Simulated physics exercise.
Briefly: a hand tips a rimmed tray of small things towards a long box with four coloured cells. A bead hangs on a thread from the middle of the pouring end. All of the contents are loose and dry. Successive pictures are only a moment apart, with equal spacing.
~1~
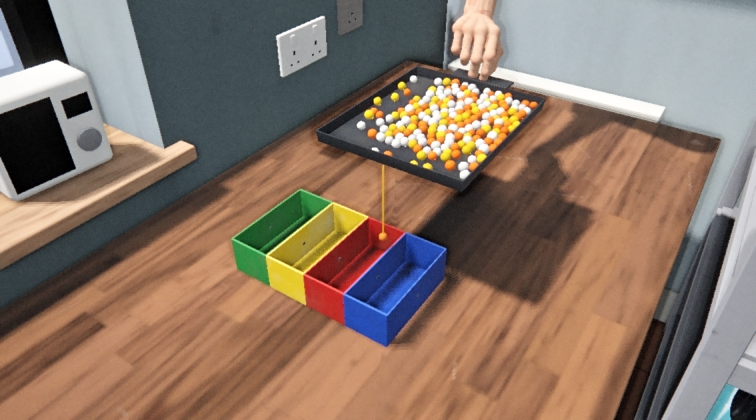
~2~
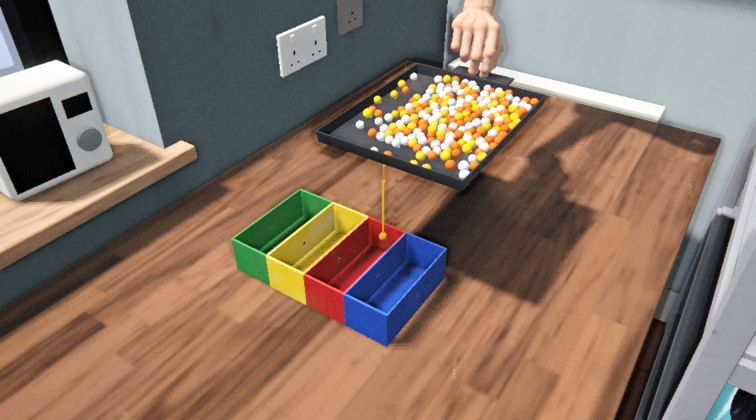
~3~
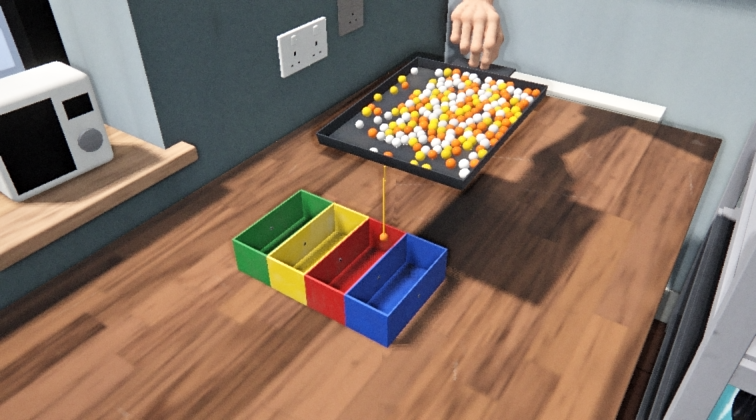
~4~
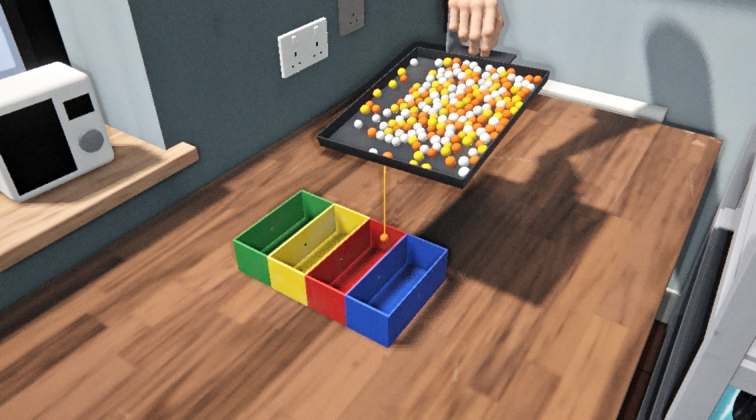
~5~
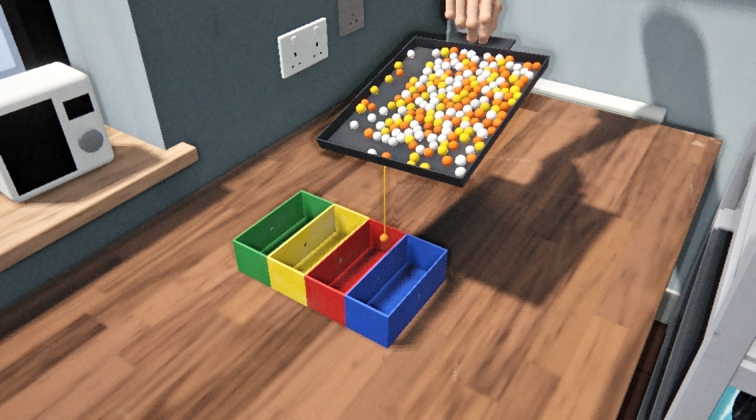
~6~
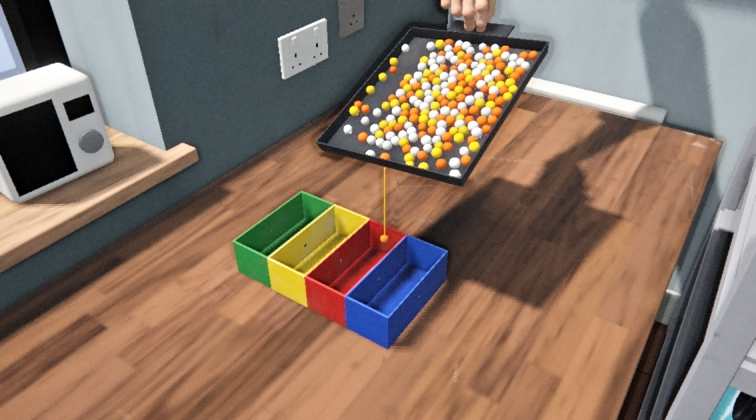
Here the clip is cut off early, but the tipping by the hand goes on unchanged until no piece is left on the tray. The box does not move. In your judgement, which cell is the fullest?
In my judgement the yellow cell is fullest.
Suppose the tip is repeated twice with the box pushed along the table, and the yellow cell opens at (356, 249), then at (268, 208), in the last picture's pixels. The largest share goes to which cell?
At the first place the cell in green, at the second the cell in blue.
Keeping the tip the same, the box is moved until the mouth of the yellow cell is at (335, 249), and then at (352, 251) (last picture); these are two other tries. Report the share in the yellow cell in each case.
First placement: 30 per cent; second placement: 20 per cent.
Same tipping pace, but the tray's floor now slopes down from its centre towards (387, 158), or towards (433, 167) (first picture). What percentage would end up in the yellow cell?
About 30 % and 0 %.
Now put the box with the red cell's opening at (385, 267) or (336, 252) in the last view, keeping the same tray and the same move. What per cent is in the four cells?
First some 90, then 90 per cent.
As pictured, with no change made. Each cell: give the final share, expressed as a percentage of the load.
Green cell 10 %, yellow cell 60 %, red cell 20 %, blue cell 10 %.
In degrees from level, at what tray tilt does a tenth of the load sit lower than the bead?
That happens at around 70°.
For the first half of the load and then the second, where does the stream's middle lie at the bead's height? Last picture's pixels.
Initially about (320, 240); subsequently about (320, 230).
Just after the last frame, tray tipped steeply; the larger part on the tray; just a few in the red cell; just a few in the yellow cell; just a few in the green cell; about a tenth falling or outside the box.
A moment on, tray tipped past a quarter turn; about a tenth on the tray; roughly half in the yellow cell; roughly a quarter in the red cell; about a tenth in the green cell; about a tenth in the blue cell; roughly a quarter falling or outside the box.
Further on, tray tipped past a quarter turn; roughly half in the yellow cell; roughly a quarter in the red cell; about a tenth in the green cell; about a tenth in the blue cell; about a tenth falling or outside the box.
When it is over, tray tipped past a quarter turn; roughly half in the yellow cell; roughly a quarter in the red cell; about a tenth in the green cell; about a tenth in the blue cell; about a tenth outside the box.
